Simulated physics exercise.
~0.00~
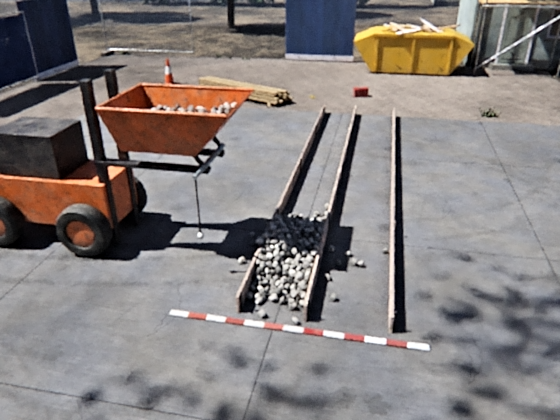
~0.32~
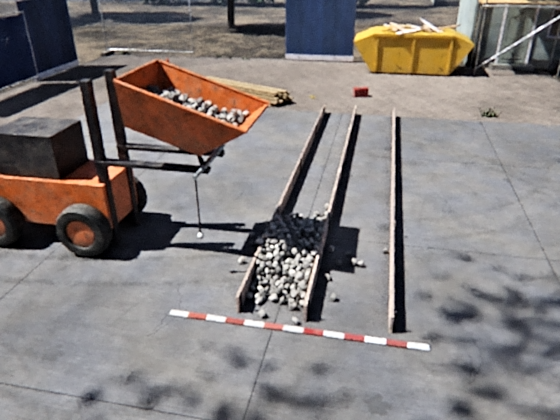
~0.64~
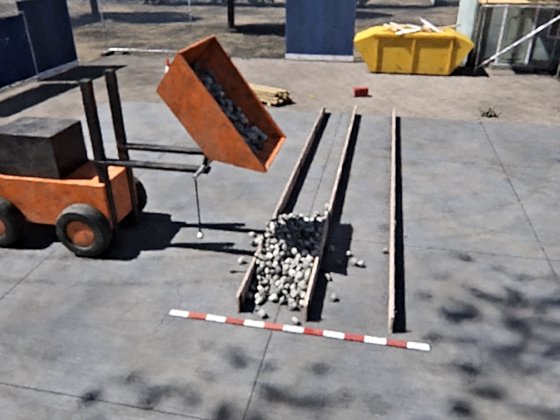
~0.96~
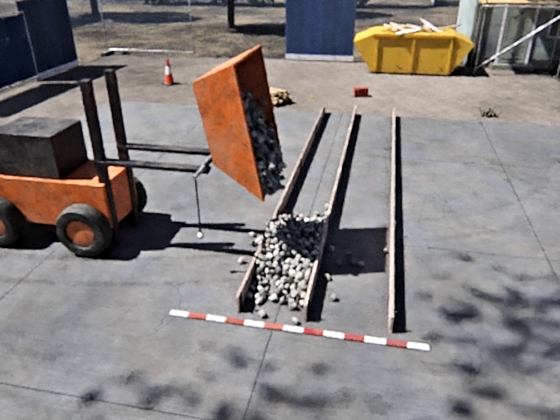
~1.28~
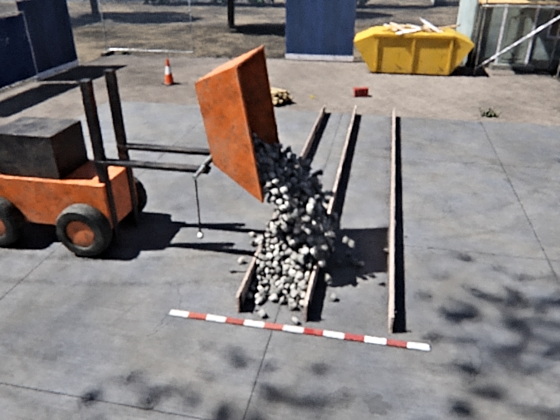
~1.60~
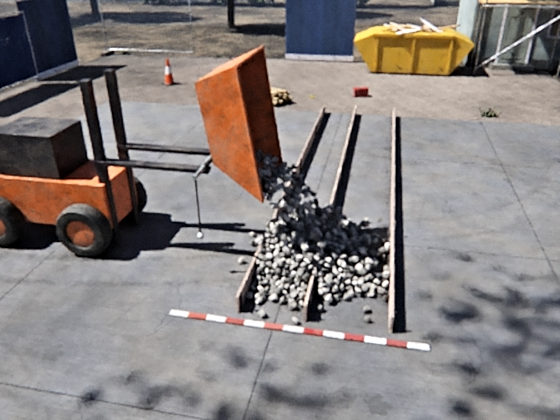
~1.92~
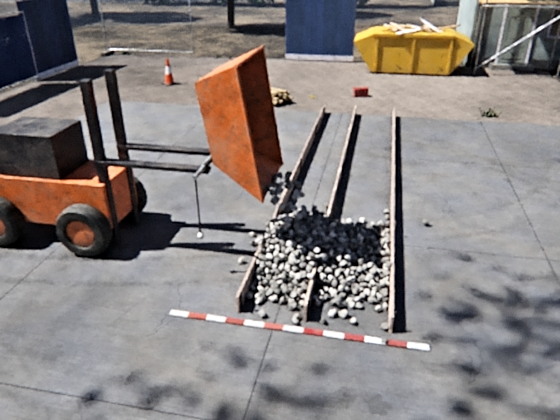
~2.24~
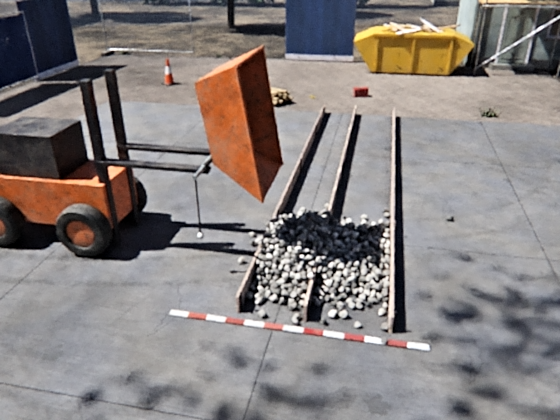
Orange forklift tipping its skip to the right, pouring grey stones onto an earlier pile until they spread across both plank-edged bays.
